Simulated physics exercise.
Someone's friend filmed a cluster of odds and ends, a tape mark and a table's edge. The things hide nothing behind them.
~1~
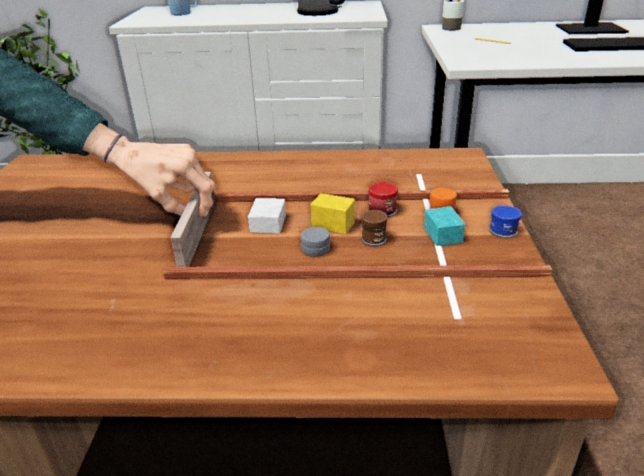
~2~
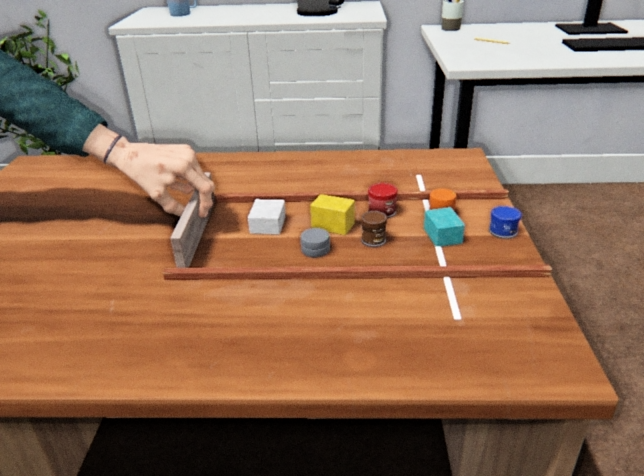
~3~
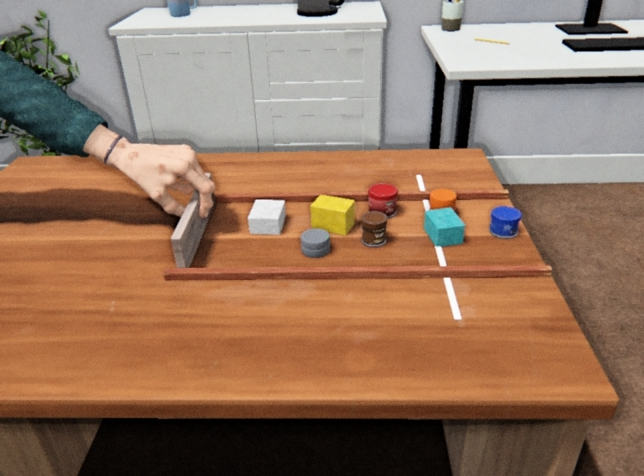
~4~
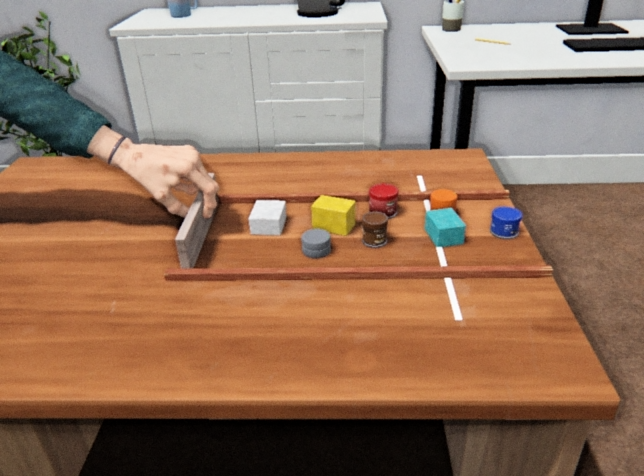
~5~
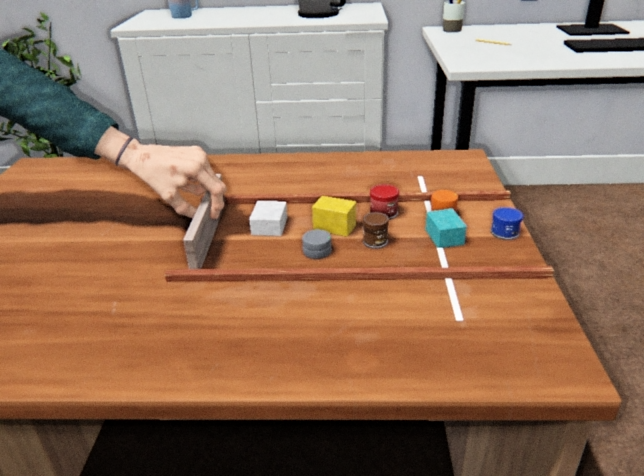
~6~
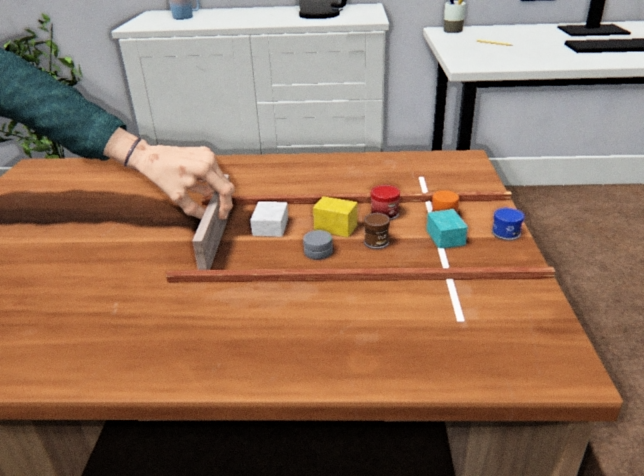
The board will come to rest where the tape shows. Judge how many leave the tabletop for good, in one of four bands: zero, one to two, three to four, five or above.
The loss over the edge is nothing at all.
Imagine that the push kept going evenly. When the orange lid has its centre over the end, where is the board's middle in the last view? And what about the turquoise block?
With the orange lid it sits around (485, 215), with the turquoise block around (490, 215).
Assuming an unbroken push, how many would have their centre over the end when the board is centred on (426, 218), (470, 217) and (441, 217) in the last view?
By position: 0 / 1 / 0.
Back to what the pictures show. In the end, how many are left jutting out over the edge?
The number overhanging is 1.
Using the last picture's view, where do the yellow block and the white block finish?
In the last picture the yellow block sits around (485, 214) and the white block around (450, 217).
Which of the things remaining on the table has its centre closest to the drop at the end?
It would be the blue pot, I'd say.
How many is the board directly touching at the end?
At rest, 4 are in contact.
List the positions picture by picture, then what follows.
In the first frame, blue pot (505, 222); orange lid (443, 204); turquoise block (444, 226); board (196, 218); tape (434, 232).
In the second frame, orange lid (442, 204); yellow block (333, 215).
In the third frame, turquoise block (444, 227); red tin (383, 201).
In the fourth frame, blue pot (506, 223); brown tin (375, 230).
In the fifth frame, orange lid (444, 205); grey lid (317, 244).
In the sixth frame, blue pot (508, 224); orange lid (445, 206); turquoise block (446, 229); board (215, 221); tape (437, 234).
Early on, none off yet; blue pot at rest near (508, 224); orange lid at rest near (445, 206); turquoise block at rest near (446, 229).
A while later, none off yet; blue pot at rest near (508, 224); orange lid at rest near (450, 204); turquoise block travelled about its own width near (474, 232).
Finally, the number that fall off is zero.
